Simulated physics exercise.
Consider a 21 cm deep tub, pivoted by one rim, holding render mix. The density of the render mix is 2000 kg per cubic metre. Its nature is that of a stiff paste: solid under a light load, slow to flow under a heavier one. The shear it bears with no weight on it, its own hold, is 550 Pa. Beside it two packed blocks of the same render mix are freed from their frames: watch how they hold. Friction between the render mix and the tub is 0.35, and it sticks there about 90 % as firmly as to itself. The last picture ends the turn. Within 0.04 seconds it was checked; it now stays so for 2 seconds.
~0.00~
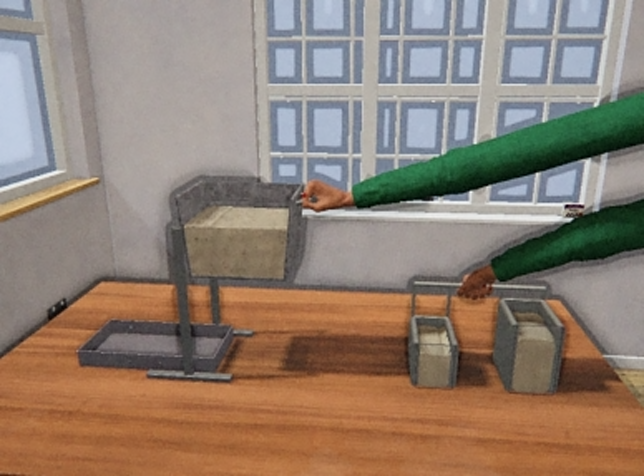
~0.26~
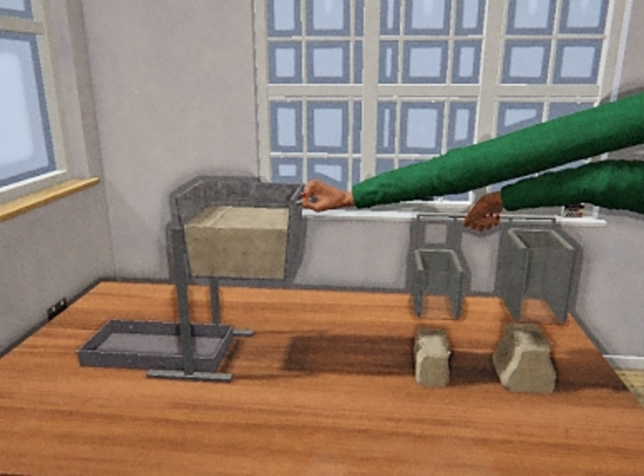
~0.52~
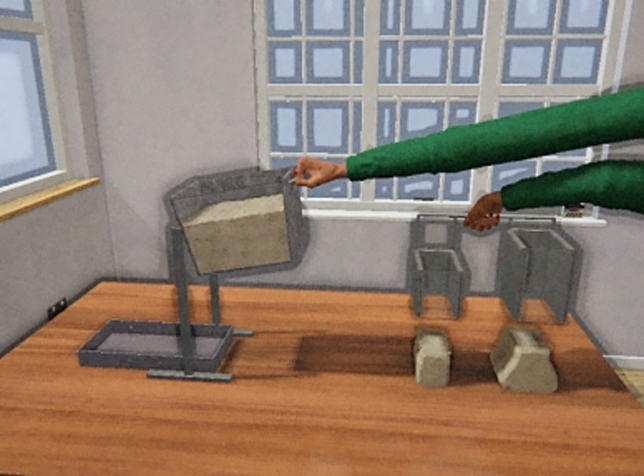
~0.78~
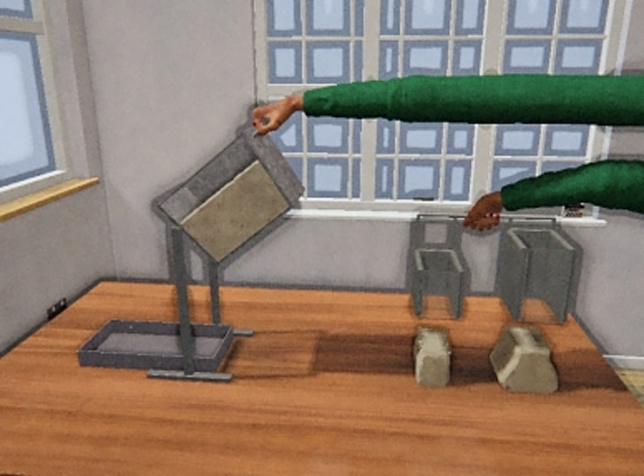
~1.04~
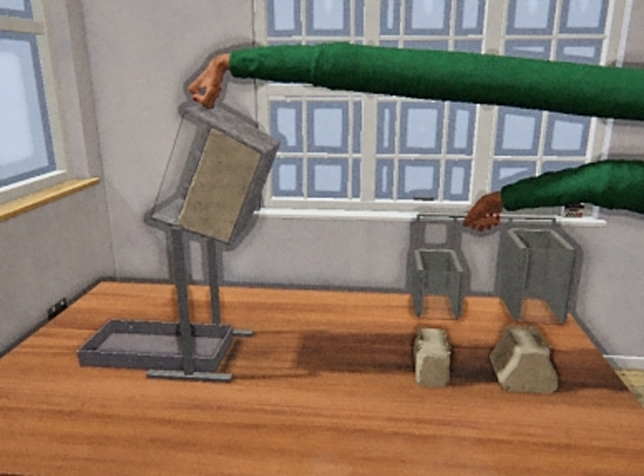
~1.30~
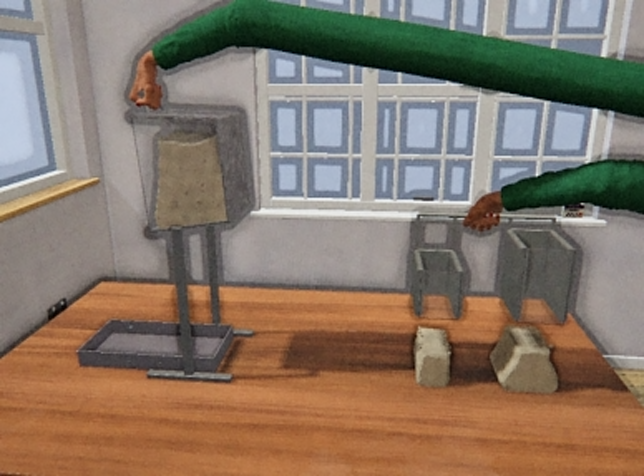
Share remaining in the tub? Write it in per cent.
Close to 37 %.
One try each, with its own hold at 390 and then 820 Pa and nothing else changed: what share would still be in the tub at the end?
First 40 %, second 50 %.
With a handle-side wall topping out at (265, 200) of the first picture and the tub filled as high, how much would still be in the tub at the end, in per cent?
Near 50 per cent.
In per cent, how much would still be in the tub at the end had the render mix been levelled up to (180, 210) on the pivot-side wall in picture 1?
Around 35 per cent.
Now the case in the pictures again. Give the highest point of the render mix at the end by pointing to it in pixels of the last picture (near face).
On the near face, the top ends up close to (205, 193).
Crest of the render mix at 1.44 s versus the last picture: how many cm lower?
I reckon it's close to 6 cm.
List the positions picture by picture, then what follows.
In the first picture, handle-side rim at (290, 201), tilt 0 degrees; crest of the render mix at (194, 225); block heights 11 cm, 16 cm (left to right).
In the second picture, handle-side rim at (290, 201), tilt 0 degrees; crest of the render mix at (194, 225); block heights 11 cm, 13 cm (left to right).
In the third picture, handle-side rim at (281, 180), tilt 11 degrees; crest of the render mix at (278, 210); block heights 10 cm, 13 cm (left to right).
In the fourth picture, handle-side rim at (241, 135), tilt 39 degrees; crest of the render mix at (255, 163); block heights 10 cm, 13 cm (left to right).
In the fifth picture, handle-side rim at (184, 112), tilt 67 degrees; crest of the render mix at (212, 131); block heights 10 cm, 13 cm (left to right).
In the sixth picture, handle-side rim at (131, 118), tilt 93 degrees; crest of the render mix at (159, 140); block heights 10 cm, 13 cm (left to right).
After 1.44 s, the tub is at 94 degrees and holds 85 %.
After 1.61 s, the tub is at 94 degrees and holds 52 %.
After 1.78 s, the tub is at 94 degrees and holds 42 %.
After 1.95 s, the tub is at 94 degrees and holds 41 %.
After 3.30 s, the tub is at 94 degrees and holds 37 %.
